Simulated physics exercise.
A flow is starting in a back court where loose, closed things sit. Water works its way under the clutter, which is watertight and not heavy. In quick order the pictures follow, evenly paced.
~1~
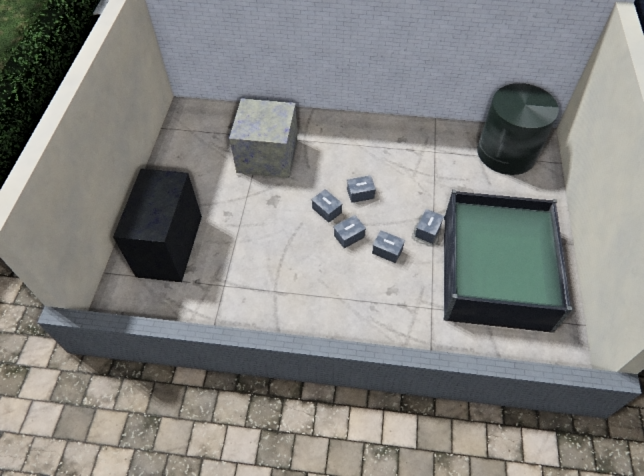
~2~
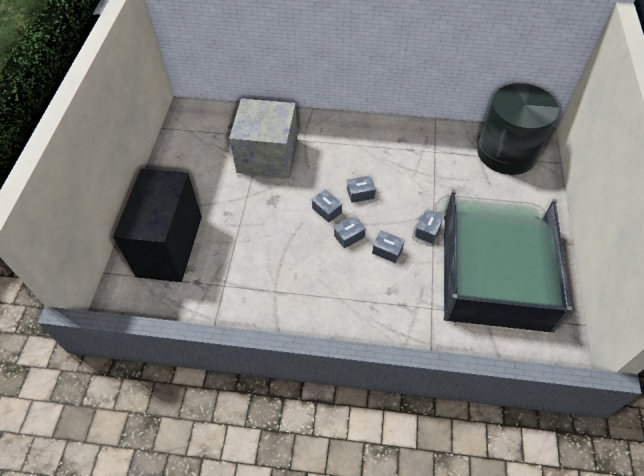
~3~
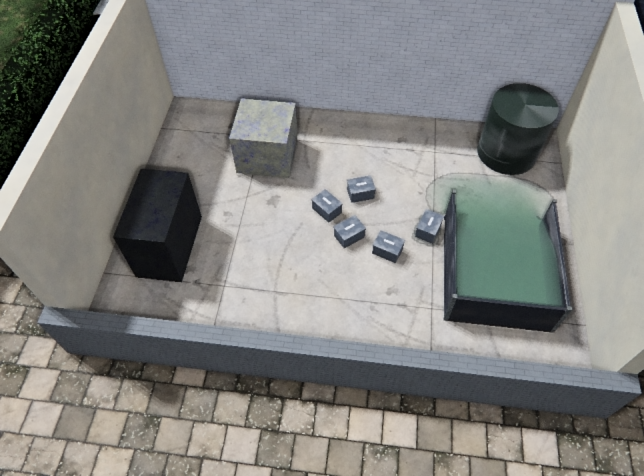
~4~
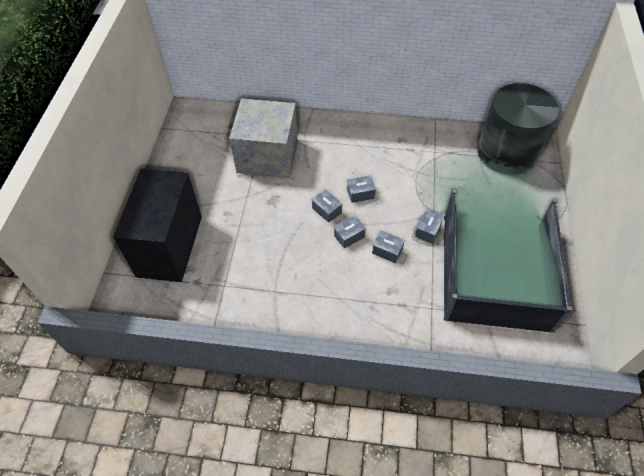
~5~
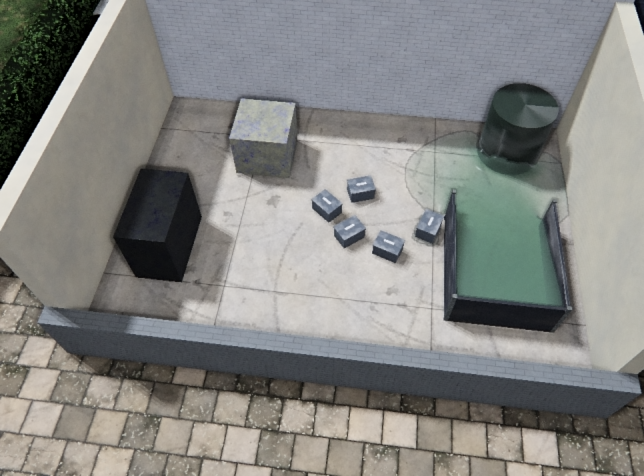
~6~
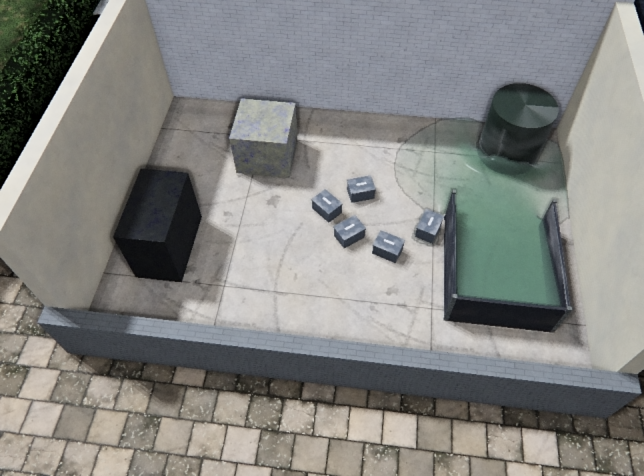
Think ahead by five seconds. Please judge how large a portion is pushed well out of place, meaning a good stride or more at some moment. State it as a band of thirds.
Fewer than a third of the things get pushed well away.
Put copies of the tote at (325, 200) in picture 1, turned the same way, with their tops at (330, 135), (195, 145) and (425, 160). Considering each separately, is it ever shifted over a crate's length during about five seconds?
Outcome per entry: Knocked aside / stays where it is / knocked aside.
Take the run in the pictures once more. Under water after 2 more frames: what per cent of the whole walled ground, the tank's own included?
It comes to some 25 in a hundred.
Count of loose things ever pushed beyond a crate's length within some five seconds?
0 in total.
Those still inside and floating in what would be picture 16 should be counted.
Counting them up gives 0.
A moment on, 0 of 5 are well off their spots; 0 afloat.
Next, 0 of 5 are well off their spots; 0 afloat.
Later, 0 of 5 are well off their spots; 0 afloat.
In the end, 0 of 5 are well off their spots, and 0 have been at some point; 0 afloat.
